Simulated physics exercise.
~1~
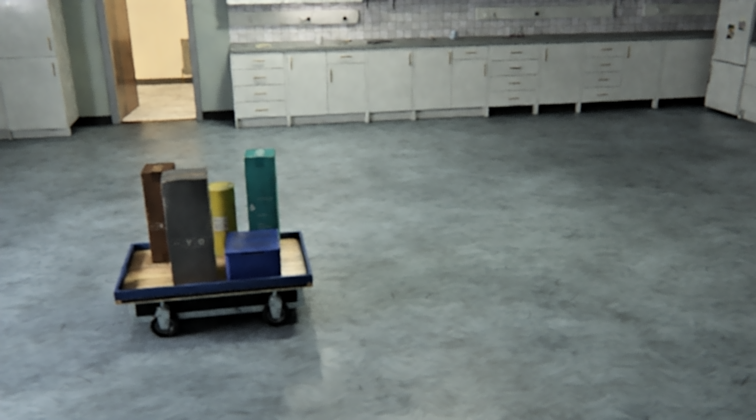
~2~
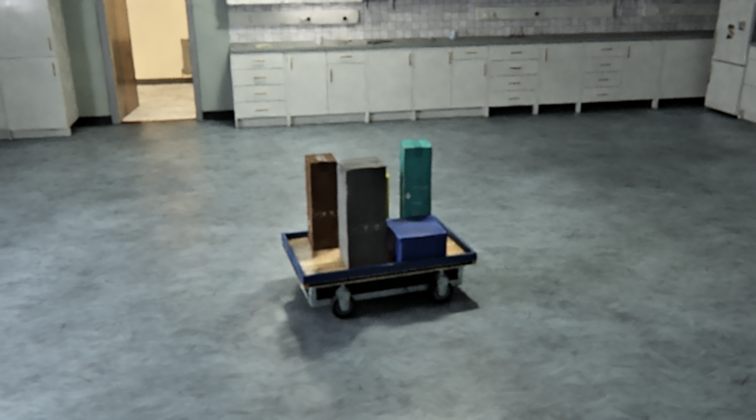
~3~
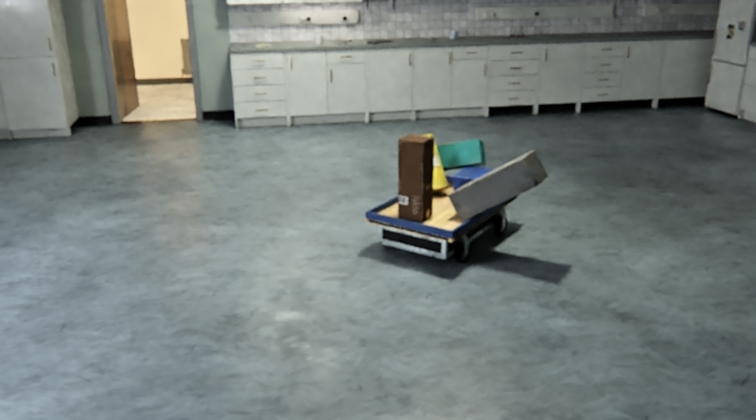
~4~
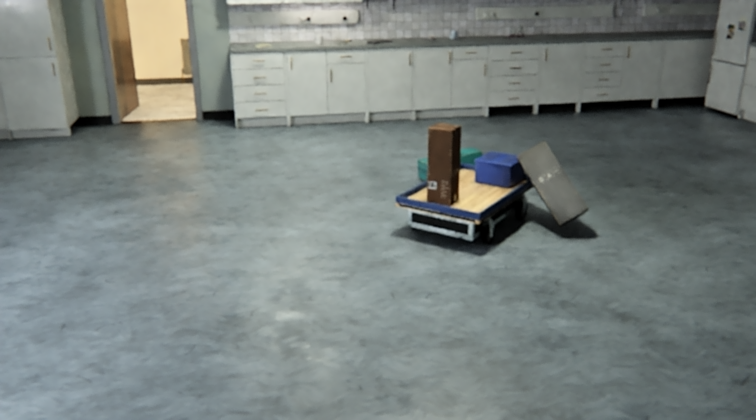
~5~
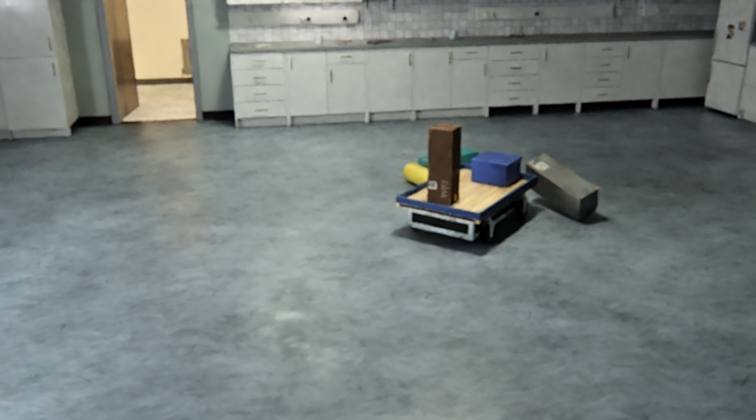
A flat cart carrying boxes and a yellow canister rolled right across the floor, then turned and stopped as the grey box, turquoise box and canister toppled off, leaving the brown box standing and the blue tote still aboard.
